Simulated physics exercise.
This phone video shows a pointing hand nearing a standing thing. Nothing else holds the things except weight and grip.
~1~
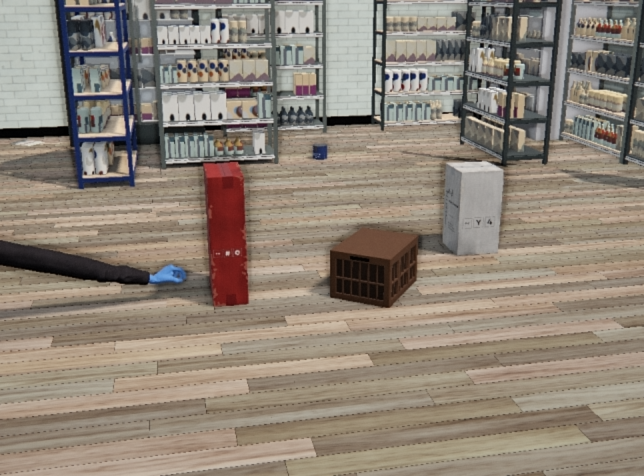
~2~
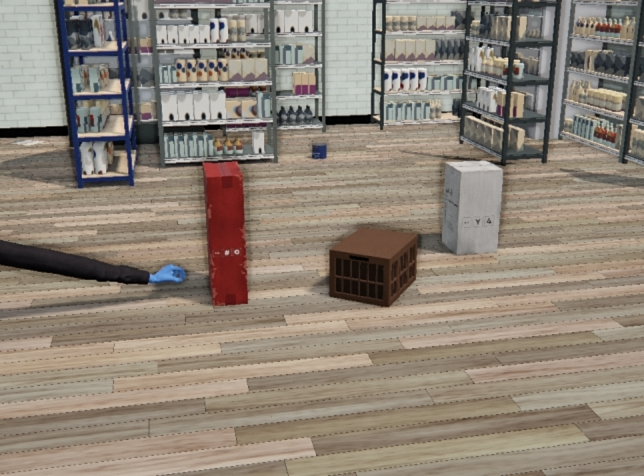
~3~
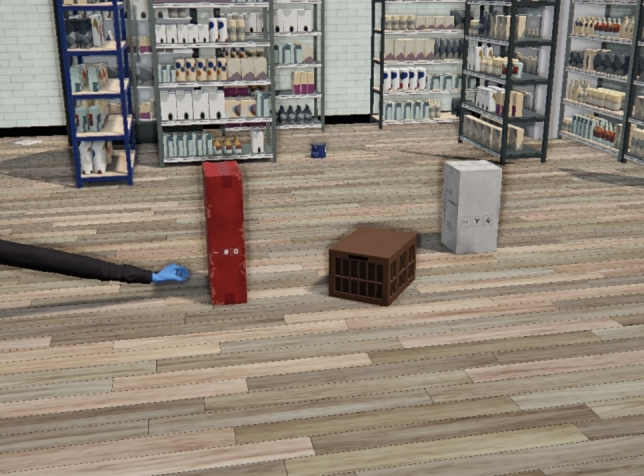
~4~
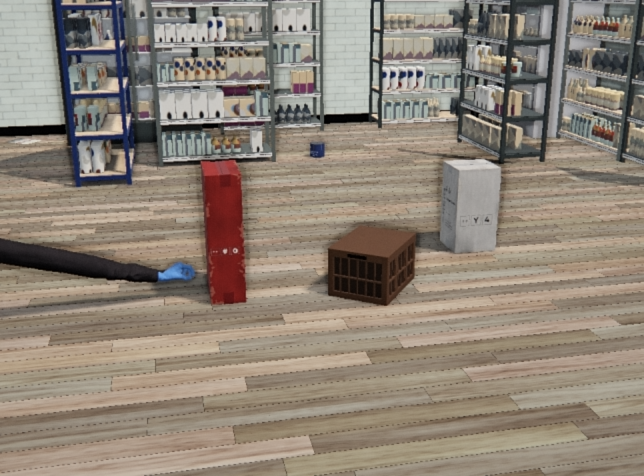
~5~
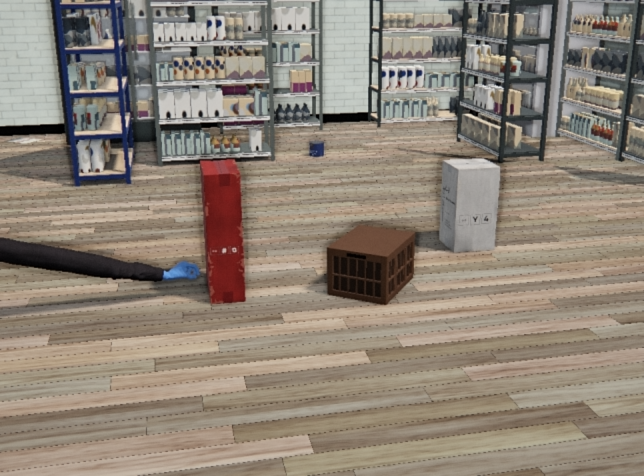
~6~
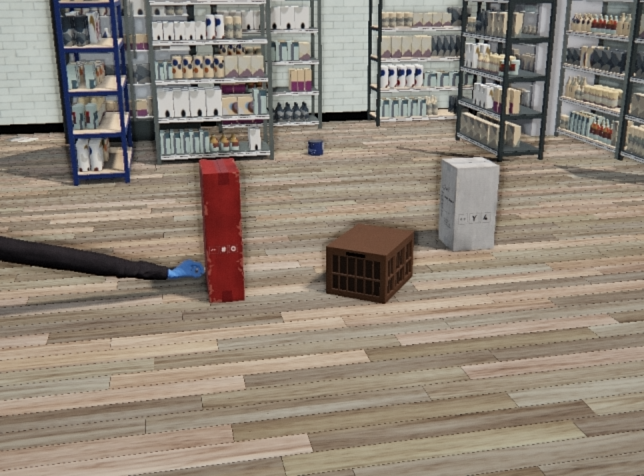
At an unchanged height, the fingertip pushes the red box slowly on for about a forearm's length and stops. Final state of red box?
Upright.
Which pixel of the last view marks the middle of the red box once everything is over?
Near (291, 225).
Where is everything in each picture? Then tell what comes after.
Red box (226, 234), in the first frame.
Red box (225, 233), in the second frame.
Red box (224, 232), in the third frame.
Red box (223, 232), in the fourth frame.
Red box (223, 231), in the fifth frame.
Red box (222, 230), in the sixth frame.
Then, 0.30 s on from there, red box shifted a little near (240, 228).
Then, 0.60 s on from there, red box shifted about its own width near (260, 227).
Then, 0.80 s on from there, red box shifted about its own width near (273, 226).
Then, 1.20 s on from there, red box turned 4° from how it was put near (295, 224).
In the end, moved from the start, red box. At the end, from the last picture's camera, red box near (291, 225).
